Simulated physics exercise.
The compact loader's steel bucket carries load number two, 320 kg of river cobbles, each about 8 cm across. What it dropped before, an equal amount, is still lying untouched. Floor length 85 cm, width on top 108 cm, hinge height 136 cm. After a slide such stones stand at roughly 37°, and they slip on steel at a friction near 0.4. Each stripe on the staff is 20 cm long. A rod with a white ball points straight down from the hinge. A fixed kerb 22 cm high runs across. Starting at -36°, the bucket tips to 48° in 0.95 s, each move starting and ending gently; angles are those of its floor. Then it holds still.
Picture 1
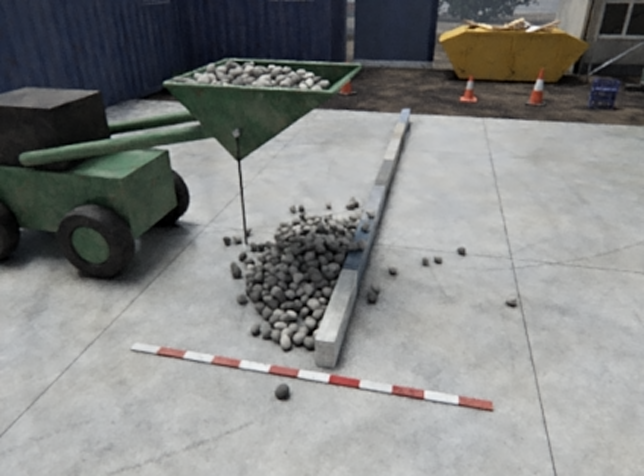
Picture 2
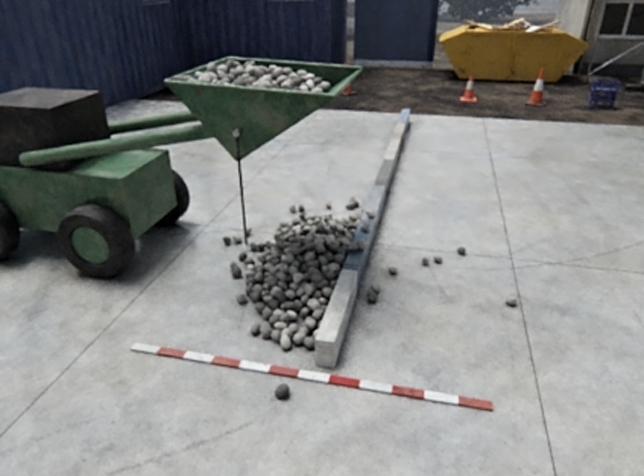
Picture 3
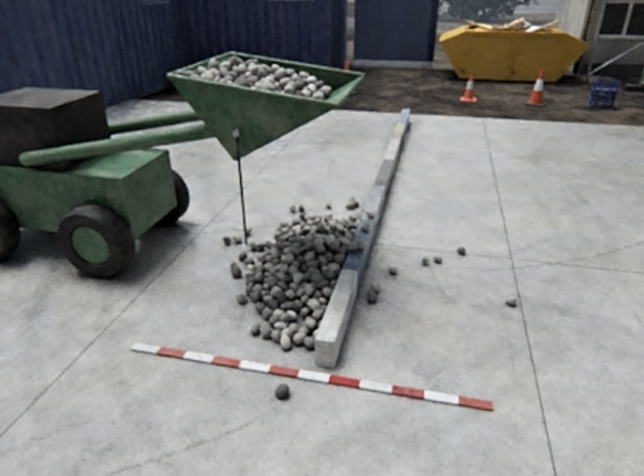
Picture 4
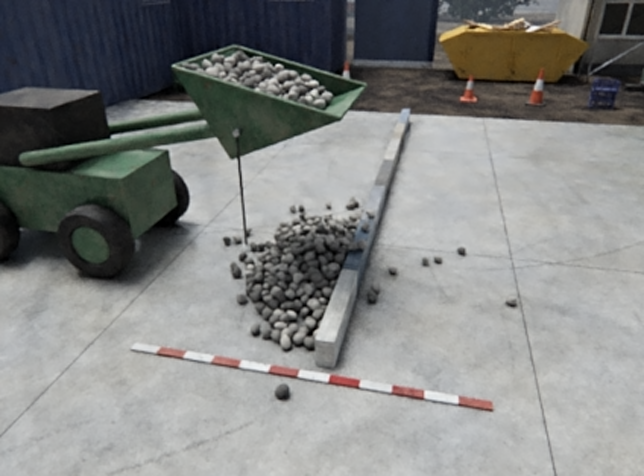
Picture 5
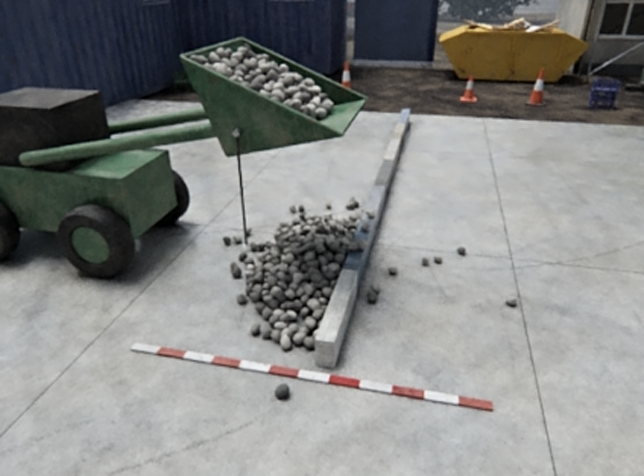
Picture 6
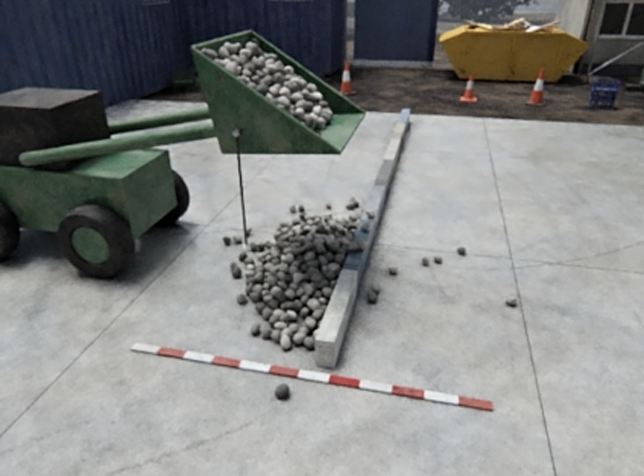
A green bucket heaped with grey stones, held on the arms of a green loader at left, tilts steadily, its left side rising and its right lip lowering while the stones stay inside. Below it, a pile of grey stones rests against a long pale kerb, behind a red-and-white striped staff. The unmoving, slightly raised view shows a concrete yard with a blue wall, orange cones and a yellow skip behind.
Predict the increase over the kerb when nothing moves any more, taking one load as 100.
About 58 per cent.
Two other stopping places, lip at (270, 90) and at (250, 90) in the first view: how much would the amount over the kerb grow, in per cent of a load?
First some 5, then 0 per cent.
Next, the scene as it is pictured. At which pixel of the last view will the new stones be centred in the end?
Around (378, 269).
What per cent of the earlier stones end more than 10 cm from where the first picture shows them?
Roughly 5 per cent of them.
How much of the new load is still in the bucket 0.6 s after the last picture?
About 45 per cent.
Then, 0.3 s after the last picture the floor is at 35°; in per cent of one load, 100 in the bucket, 99 on this side of the kerb, 2 over the kerb; the foremost stones are at (418, 270).
Then, 0.6 s after the last picture the floor is at 48°; in per cent of one load, 44 in the bucket, 153 on this side of the kerb, 3 over the kerb; the foremost stones are at (420, 270).
Then, 1.0 s after the last picture the floor is at 48°; in per cent of one load, 1 in the bucket, 157 on this side of the kerb, 42 over the kerb; the foremost stones are at (472, 274).
Then, 3.6 s after the last picture the floor is at 48°; in per cent of one load, 0 in the bucket, 141 on this side of the kerb, 59 over the kerb; the foremost stones are at (625, 330). Net gain over the kerb, 58.
